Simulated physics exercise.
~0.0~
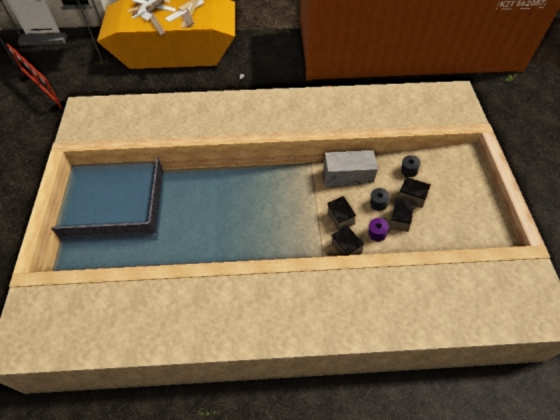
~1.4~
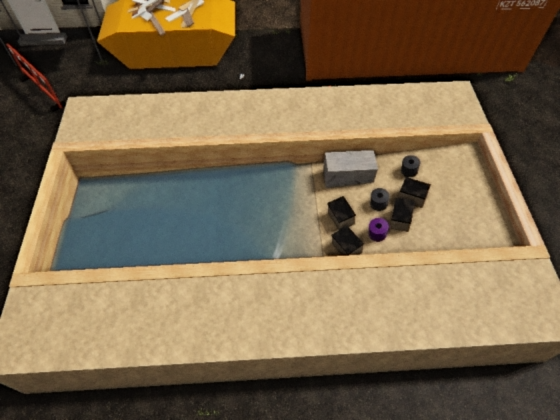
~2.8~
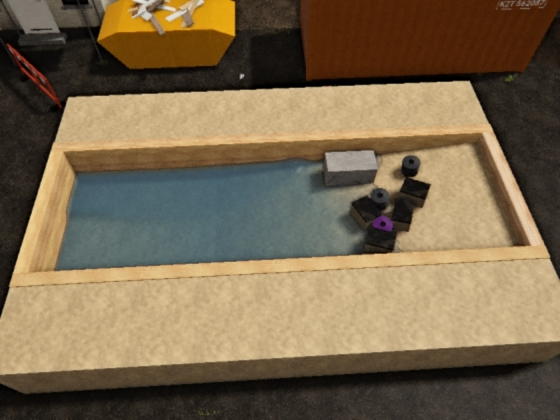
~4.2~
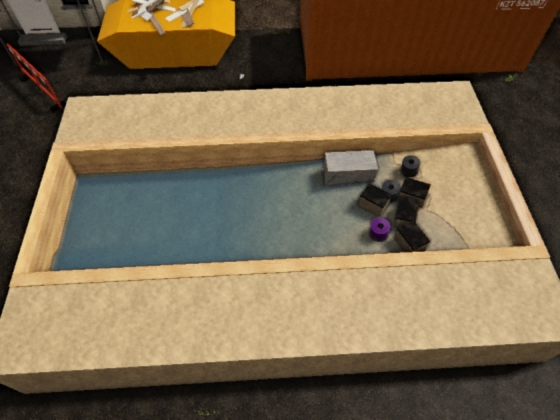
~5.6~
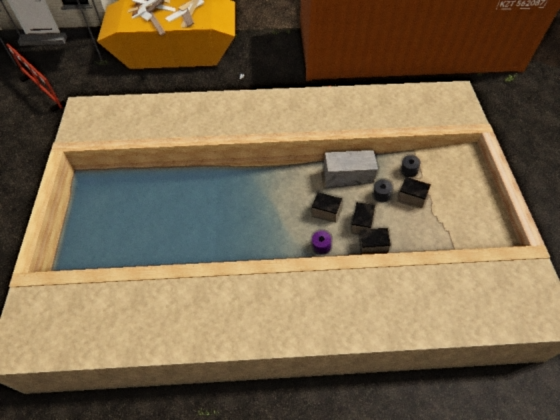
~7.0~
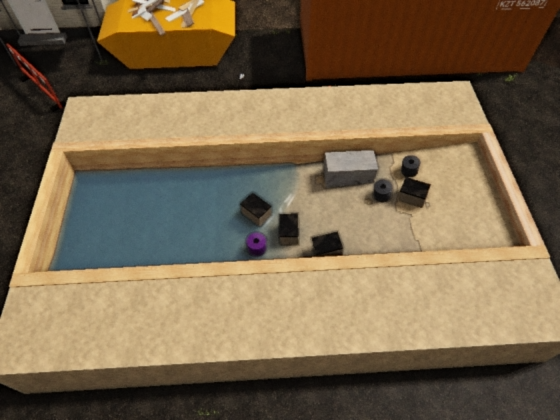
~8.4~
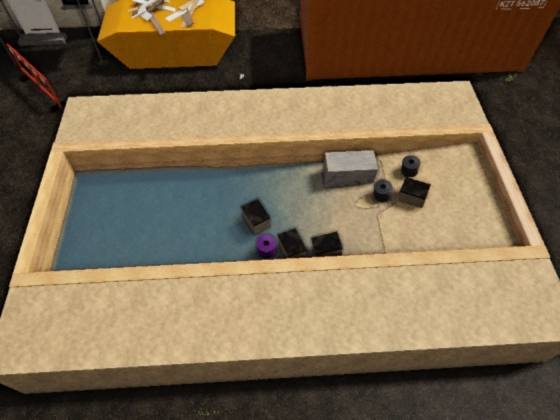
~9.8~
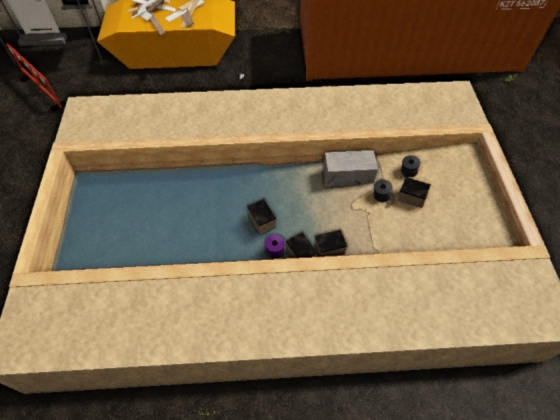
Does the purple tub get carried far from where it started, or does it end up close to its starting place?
The purple tub is carried far from its starting place. The returning water takes it well to the left, and it ends near the front wall despite drifting slightly back to the right.
Water in a wooden tank surges right, then drags a purple tub and dark boxes left.
